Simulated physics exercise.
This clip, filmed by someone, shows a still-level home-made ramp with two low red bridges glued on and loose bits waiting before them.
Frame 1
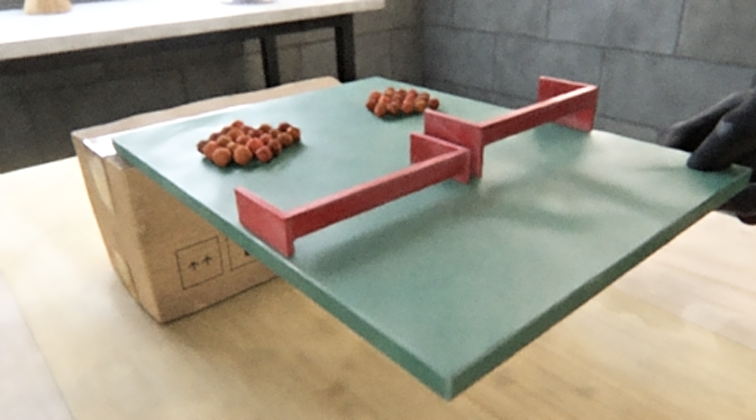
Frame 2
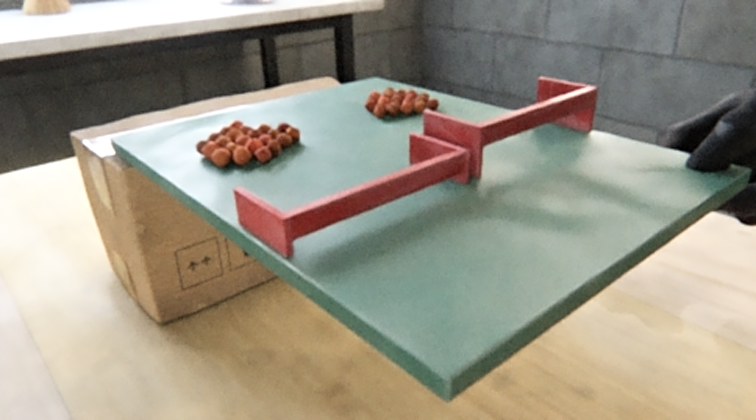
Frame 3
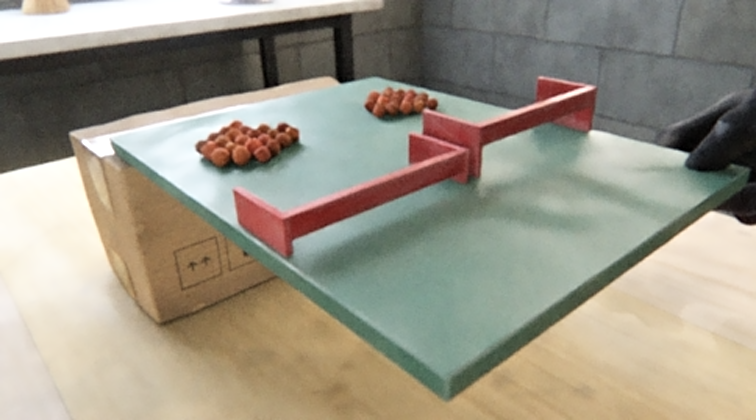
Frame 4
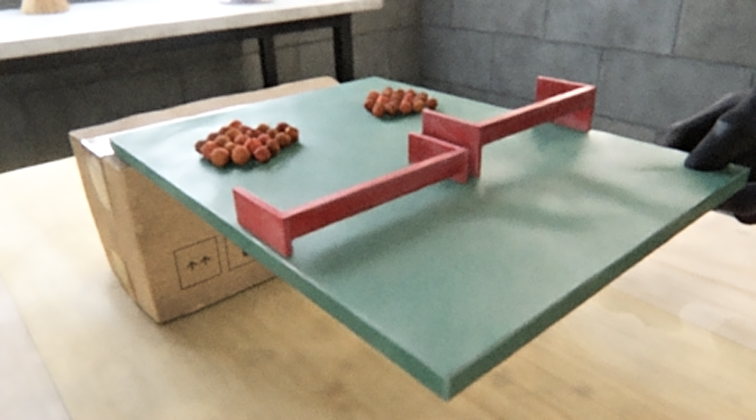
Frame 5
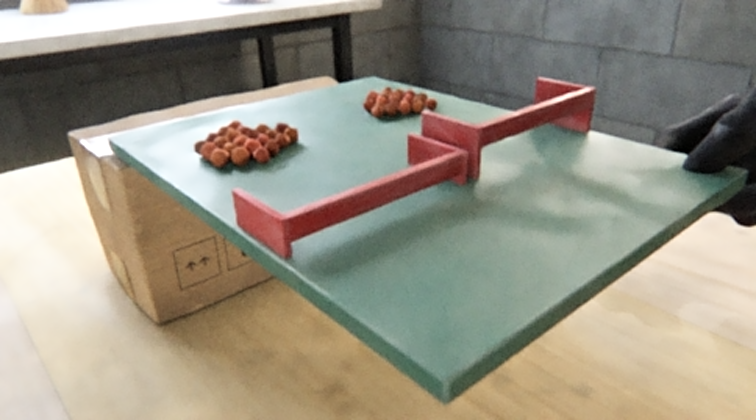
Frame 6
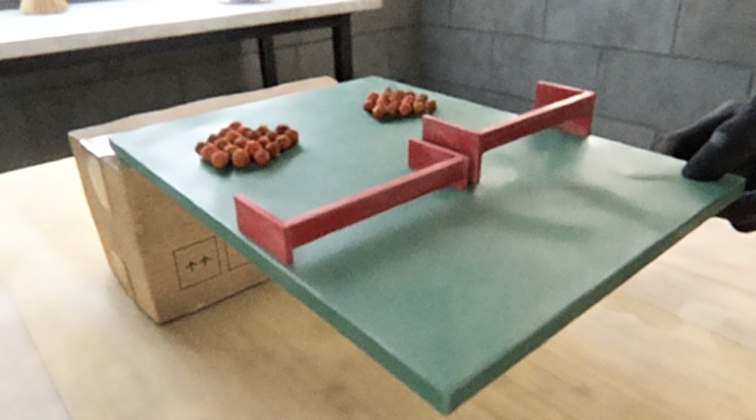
A dark-gloved hand at the right holds a green board level, its far end resting on a cardboard box, then lowers its edge very slightly, while two clusters of reddish-brown pellets and two red gates stay in place on it.
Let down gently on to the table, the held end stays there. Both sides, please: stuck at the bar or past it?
Nearer handful: Stuck at the bar. Farther handful: Past it.
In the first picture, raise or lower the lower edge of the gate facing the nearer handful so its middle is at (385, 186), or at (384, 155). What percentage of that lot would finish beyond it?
Gate one: 100 per cent; gate two: 100 per cent.
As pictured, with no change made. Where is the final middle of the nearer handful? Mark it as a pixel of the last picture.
Centre at rest, last picture: Close to (347, 318).
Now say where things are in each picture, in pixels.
Held end of the board near (447, 363), level; box near (260, 181), nearly half as high as the board is long; nearer handful near (245, 143), a few clay pellets; farther handful near (398, 101), a few clay pellets; nearer gate near (385, 190), its slot lower than a piece; farther gate near (541, 114), its slot higher than a piece, in the first picture.
Held end of the board near (447, 364), level; farther handful near (397, 102), in the second picture.
Held end of the board near (446, 363), level; nearer handful near (244, 144), in the third picture.
Held end of the board near (446, 363), level; farther handful near (396, 101), in the fourth picture.
Held end of the board near (445, 366), level; nearer handful near (243, 144), in the fifth picture.
Held end of the board near (445, 377), down by 1°; box near (257, 181); nearer handful near (243, 146), not moving; farther handful near (396, 103), not moving; nearer gate near (384, 198); farther gate near (539, 120), in the sixth picture.
Then, 0.59 s on from there, board sloping at 16°; nearer handful on its way down; farther handful on its way down.
Then, 1.11 s on from there, board resting at 27°; nearer handful has reached its gate; farther handful the whole lot past its gate.
Then, 1.55 s on from there, board resting at 28°; nearer handful has reached its gate; farther handful the whole lot past its gate.
In the end, board resting at 28°; nearer handful gathered behind its gate; farther handful the whole lot past its gate.
